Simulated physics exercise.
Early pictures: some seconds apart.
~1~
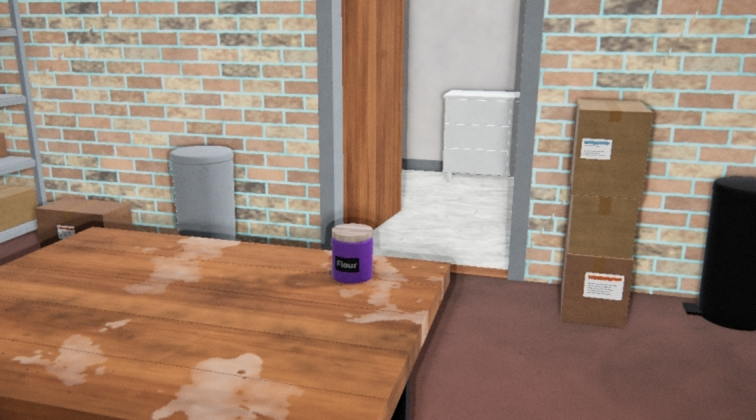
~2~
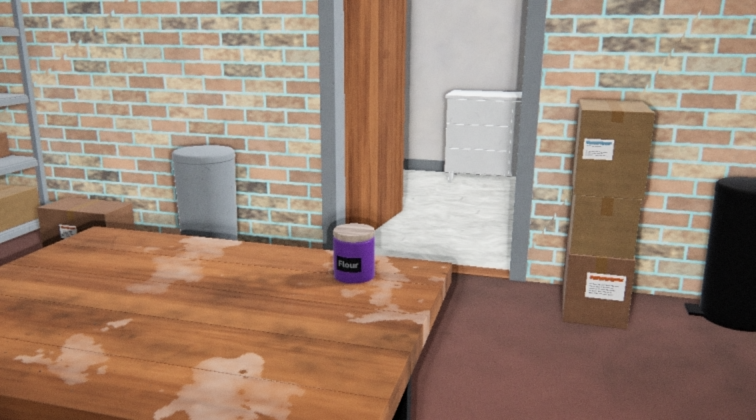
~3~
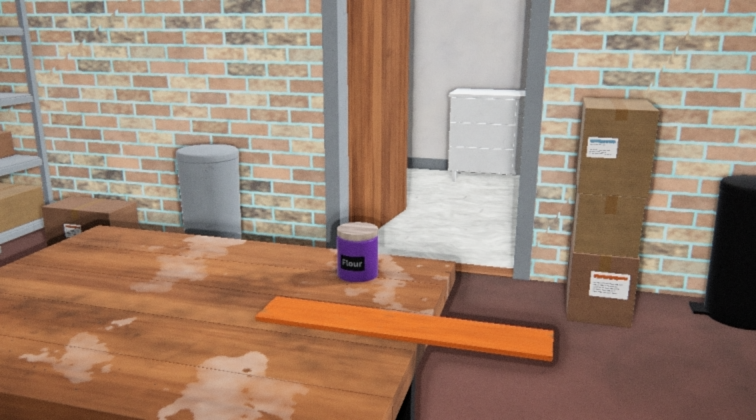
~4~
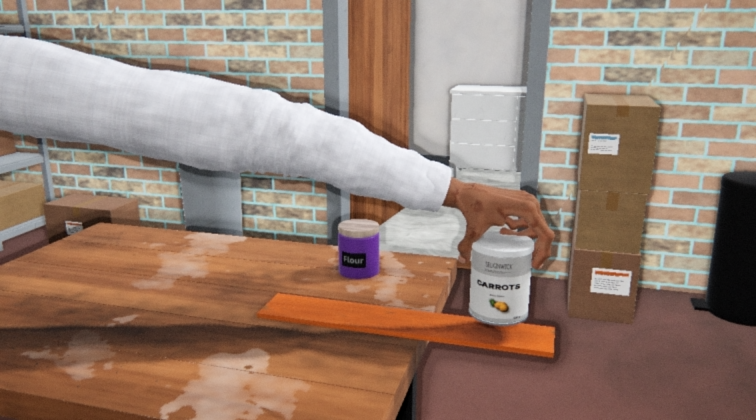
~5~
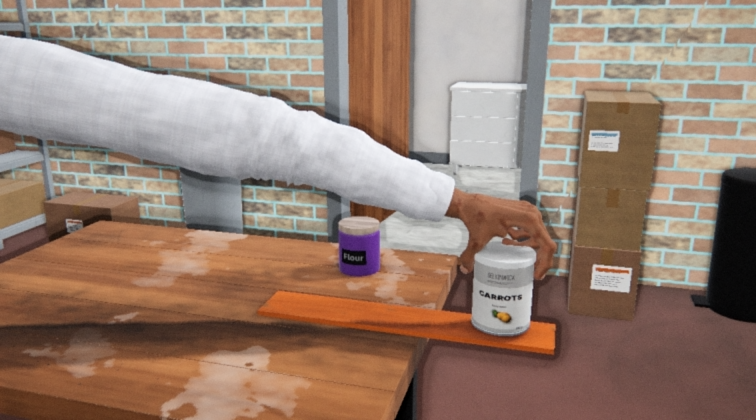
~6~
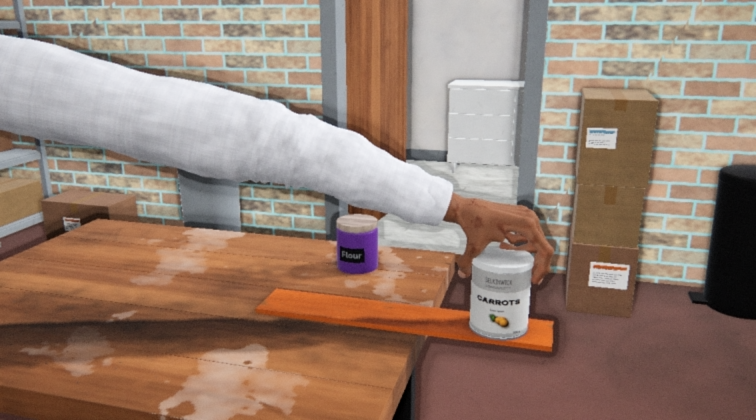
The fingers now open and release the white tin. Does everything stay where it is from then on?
No.
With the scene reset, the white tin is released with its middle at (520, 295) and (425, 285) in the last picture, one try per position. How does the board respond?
In case one it tumbles, while in case two it stays where it is.
Then, 0.50 s past the last view, orange board and white tin now down on the floor or falling.
Then, 0.70 s past the last view, things are still on the move.
Finally, down on the floor or falling, orange board and white tin; purple jar still in place. The board goes over.
